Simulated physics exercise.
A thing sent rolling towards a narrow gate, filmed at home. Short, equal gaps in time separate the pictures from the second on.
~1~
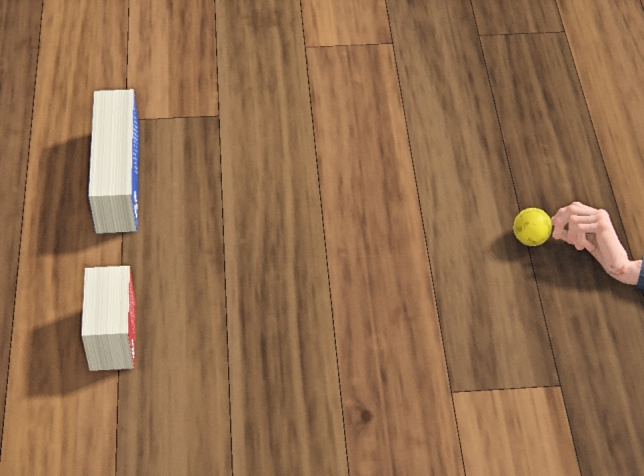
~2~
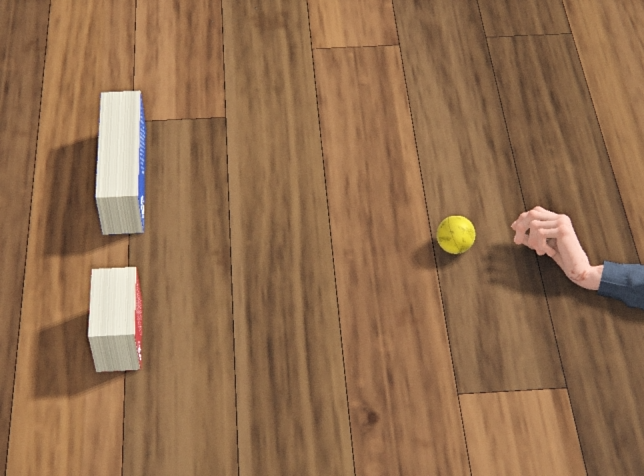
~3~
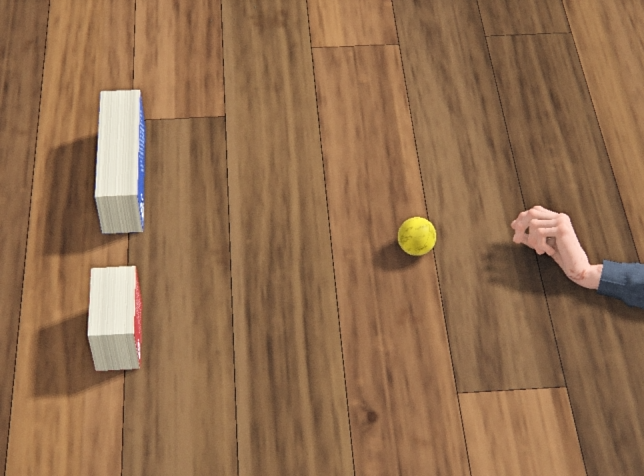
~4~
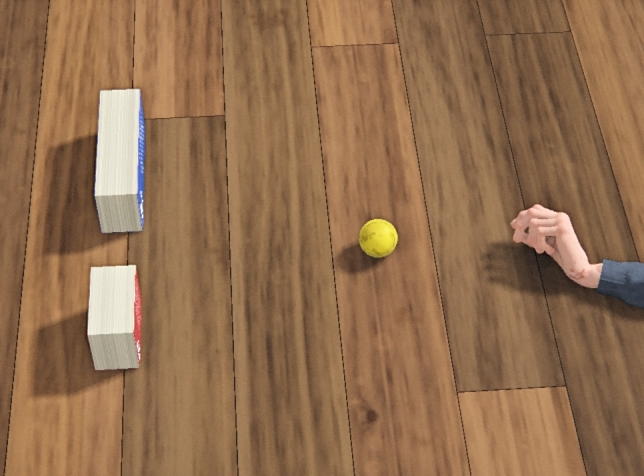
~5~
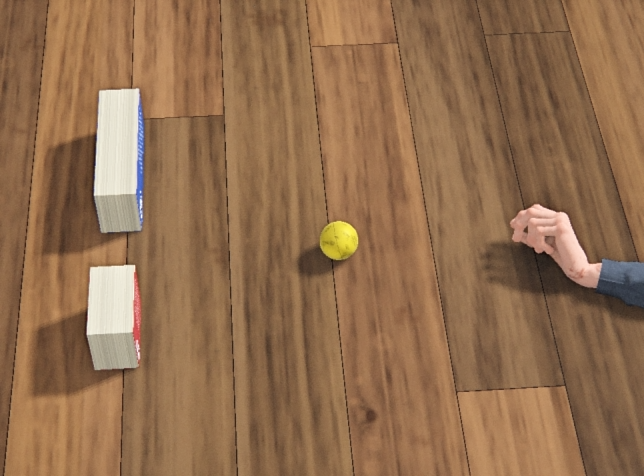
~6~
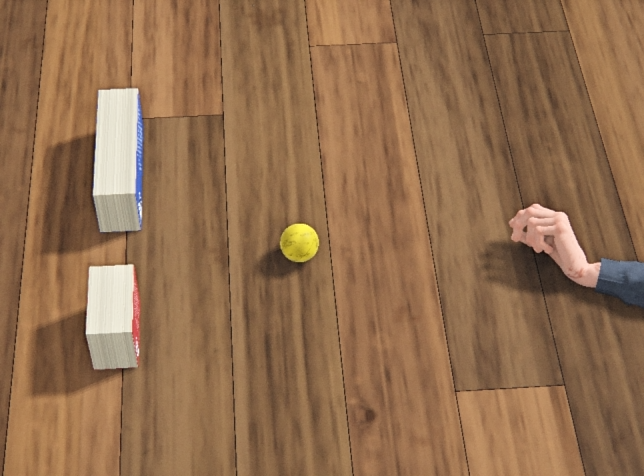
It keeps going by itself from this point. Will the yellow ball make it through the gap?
Yes.
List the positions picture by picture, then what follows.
Yellow ball (533, 227) under the hand; blue book (115, 160), in the first frame.
Yellow ball (456, 235); red book (116, 319), in the second frame.
Yellow ball (417, 236); blue book (121, 161), in the third frame.
Yellow ball (378, 238); red book (115, 318), in the fourth frame.
Yellow ball (339, 241); blue book (120, 160), in the fifth frame.
Yellow ball (300, 243); red book (114, 317), in the sixth frame.
Then, 0.48 s later than the last frame, yellow ball heading on.
When it is over, the yellow ball passes through its gap.
